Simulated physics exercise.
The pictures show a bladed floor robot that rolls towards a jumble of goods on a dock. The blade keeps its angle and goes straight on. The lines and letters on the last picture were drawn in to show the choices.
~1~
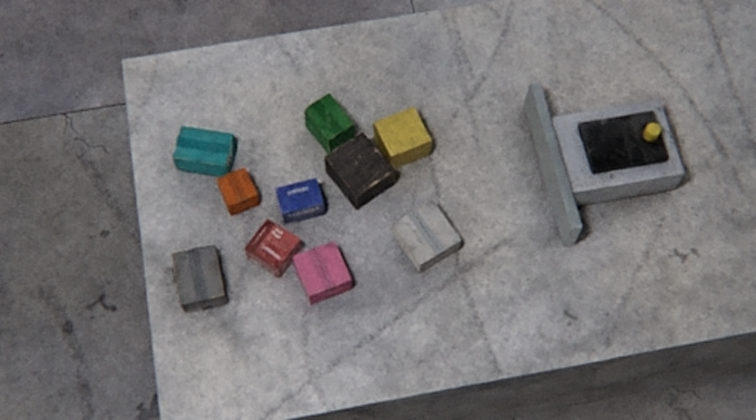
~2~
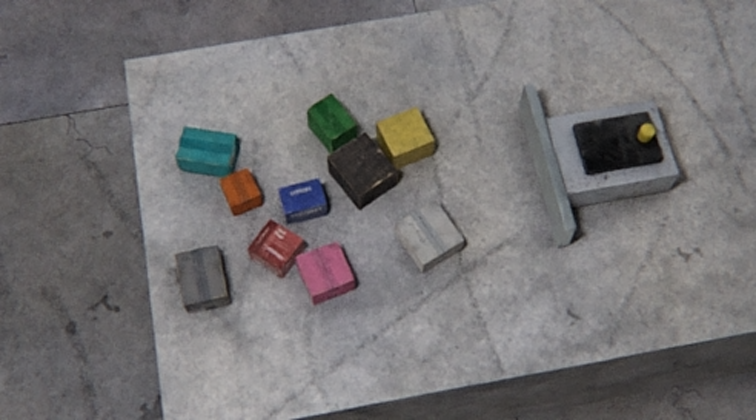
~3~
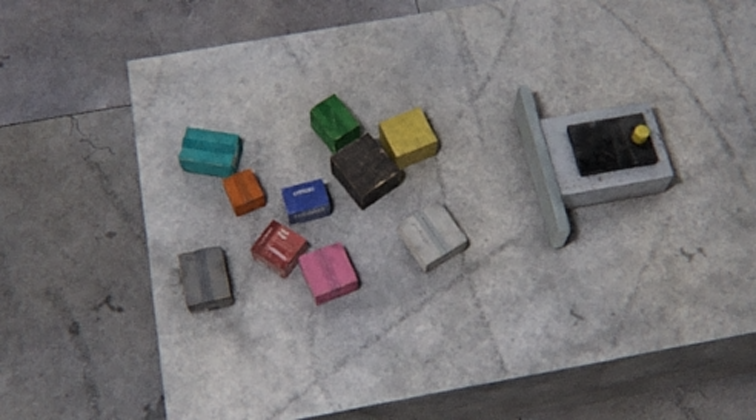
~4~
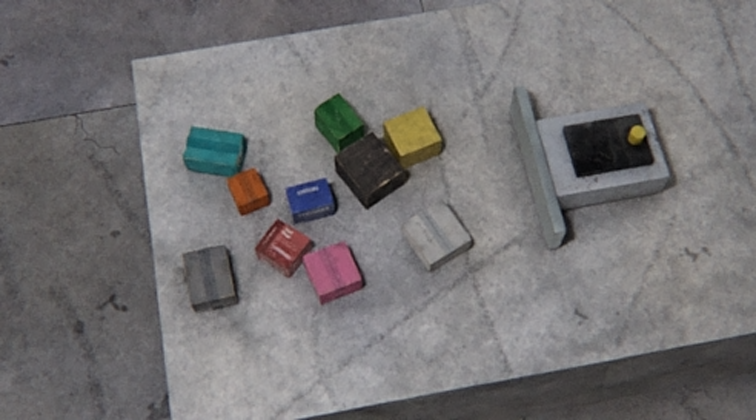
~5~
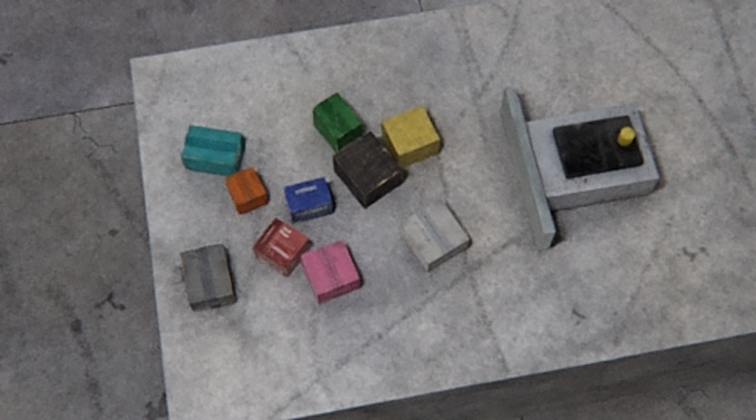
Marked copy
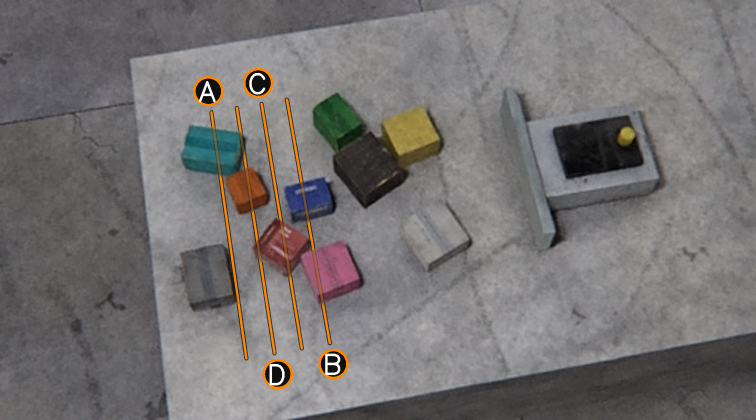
To begin with, a grey bladed robot with a black top and a yellow knob sits to the right of a loose cluster of colourful boxes on a pale slab. It then creeps slightly left, blade first, while the boxes keep their arrangement and a gap remains between them.
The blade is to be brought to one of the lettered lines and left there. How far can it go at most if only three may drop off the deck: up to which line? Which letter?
A.
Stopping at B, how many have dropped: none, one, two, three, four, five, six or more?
The count is none.
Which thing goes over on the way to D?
The grey box.
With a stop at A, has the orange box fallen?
No.
On the copy, A at (228, 229); B at (307, 215); C at (281, 220); D at (255, 224).
On A. First, robot (486, 165); green box (333, 123); white box (401, 238).
Then, robot (379, 183); grey box (189, 287); red box (220, 257).
Finally, robot (292, 198); grey box over the edge; red box over the edge; two fallen.
By contrast, B is within the limit but short; C is within the limit but short; D is within the limit but short.
